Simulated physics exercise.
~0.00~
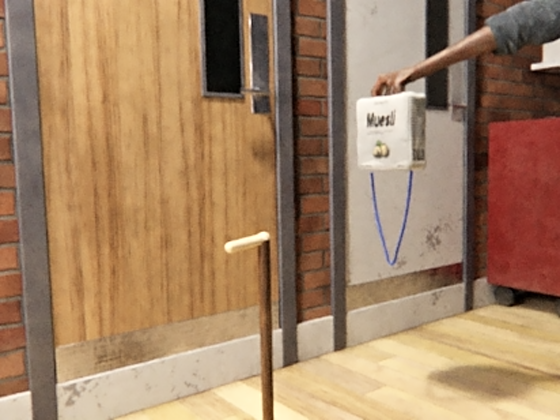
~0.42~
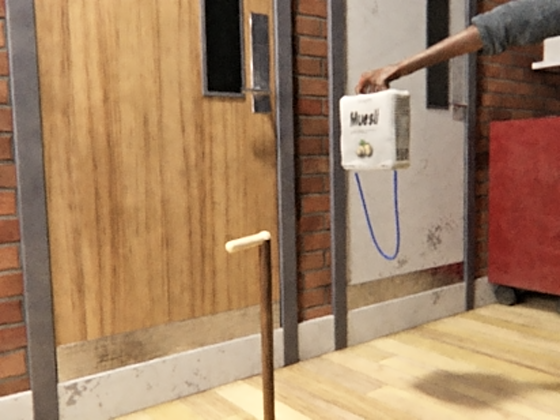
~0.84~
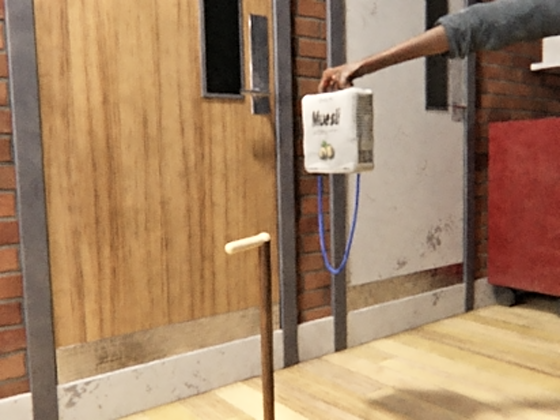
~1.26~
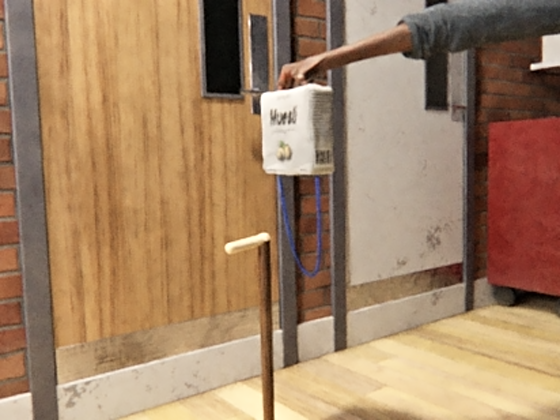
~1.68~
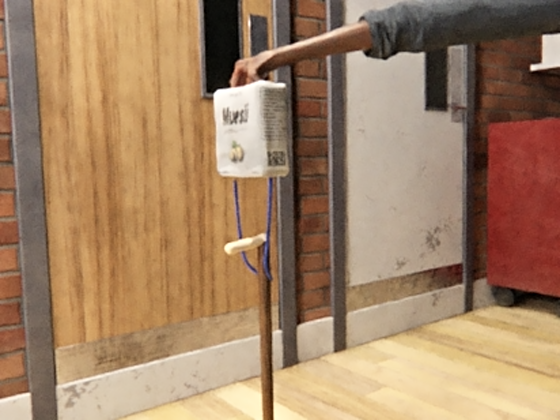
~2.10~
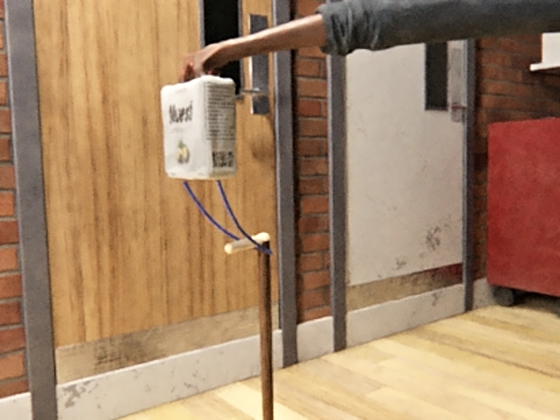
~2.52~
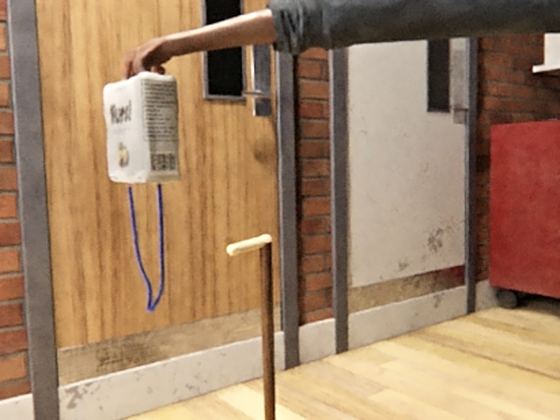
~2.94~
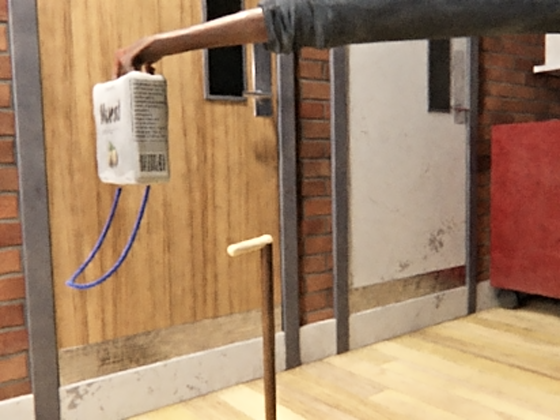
A hand carries a white sack left past a stand, its blue cord loop swinging clear.
